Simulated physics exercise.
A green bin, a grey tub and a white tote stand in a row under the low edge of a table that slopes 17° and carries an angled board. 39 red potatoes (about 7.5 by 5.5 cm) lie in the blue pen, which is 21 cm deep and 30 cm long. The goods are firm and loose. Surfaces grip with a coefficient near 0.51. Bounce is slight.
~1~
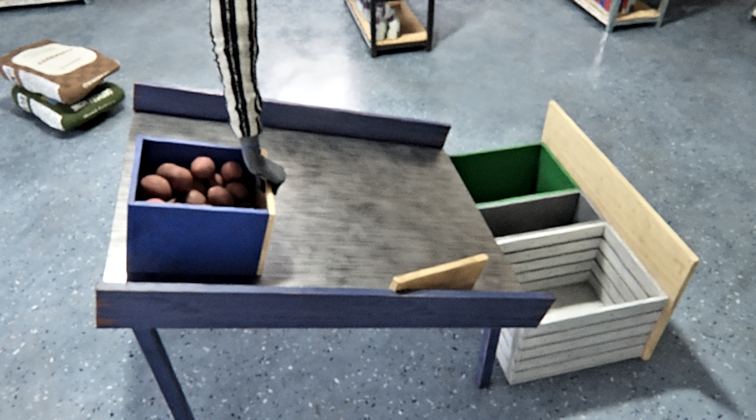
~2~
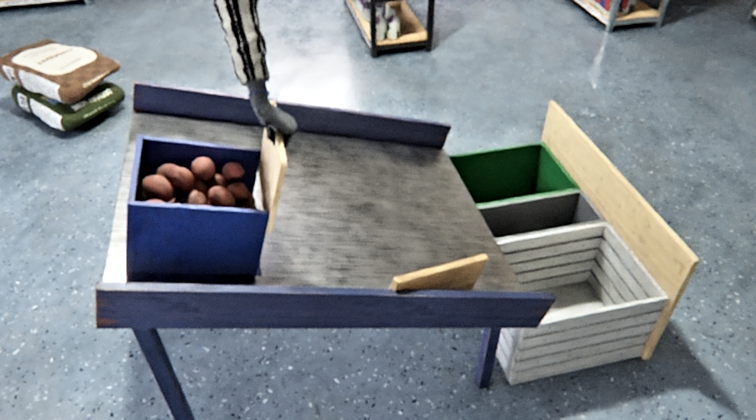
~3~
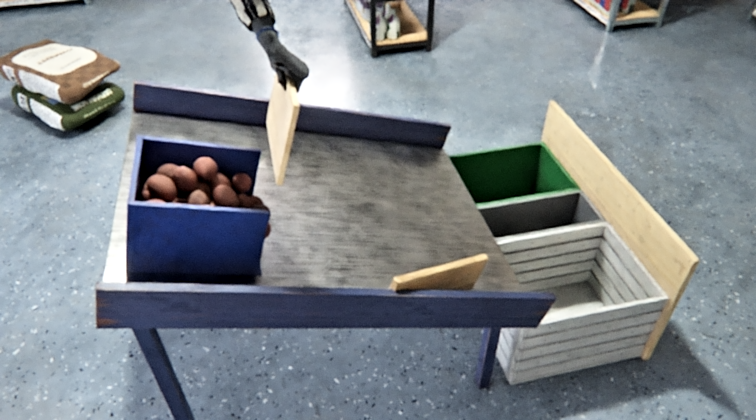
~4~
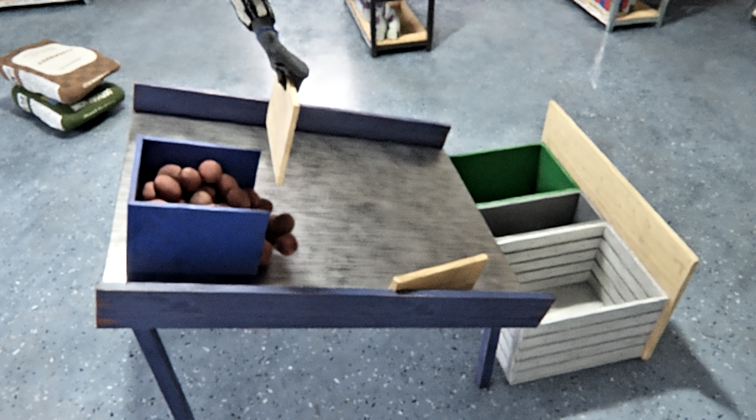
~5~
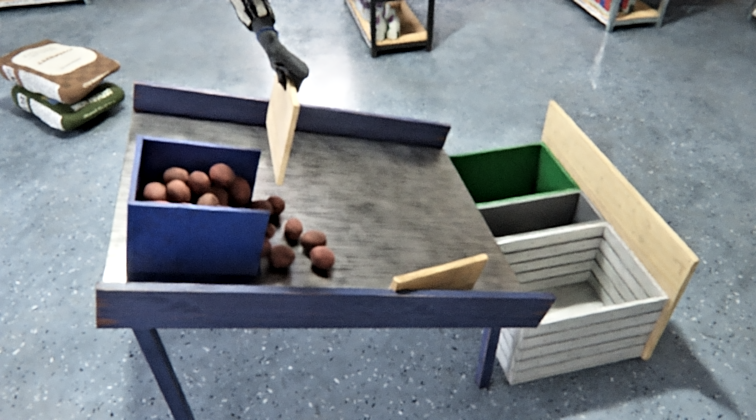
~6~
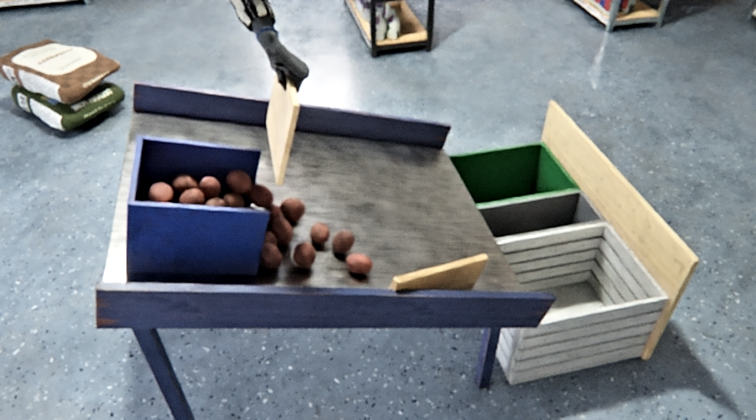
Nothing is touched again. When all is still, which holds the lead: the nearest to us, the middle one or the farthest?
It is the white tote, the nearest one.
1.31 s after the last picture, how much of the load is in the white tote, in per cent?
Some 30 per cent by then.
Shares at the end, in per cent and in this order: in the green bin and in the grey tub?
About 10 and 15 per cent.
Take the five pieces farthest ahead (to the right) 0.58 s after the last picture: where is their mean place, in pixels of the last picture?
At about (493, 248).
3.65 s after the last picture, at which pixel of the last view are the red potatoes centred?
At about (574, 304).
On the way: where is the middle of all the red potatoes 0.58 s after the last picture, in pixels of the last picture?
Near (266, 233).
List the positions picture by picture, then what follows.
In the first picture (places track the rim corner closest to us here), blue pen (134, 203); green bin (465, 207); all still inside.
In the second picture, blue pen (134, 203).
In the third picture, blue pen (134, 203).
In the fourth picture, blue pen (134, 203); 4 out, the lowest potato at (273, 225).
In the fifth picture, blue pen (134, 203); 7 out, the lowest potato at (323, 258).
In the sixth picture, blue pen (134, 203); green bin (465, 207); 10 out, the lowest potato at (359, 264).
Then, 0.58 s after the last picture, 18 still in the blue pen, 20 on the slope and 1 in the air.
Then, 1.31 s after the last picture, 7 still in the blue pen, 3 in the grey tub, 11 in the white tote, 16 on the slope and 2 in the air.
Then, 2.34 s after the last picture, 5 still in the blue pen, 3 in the green bin, 6 in the grey tub, 24 in the white tote and 1 in the air.
Final count (3.65 s after the last picture), 3 still in the blue pen, 3 in the green bin, 6 in the grey tub, 25 in the white tote and 2 on the slope.
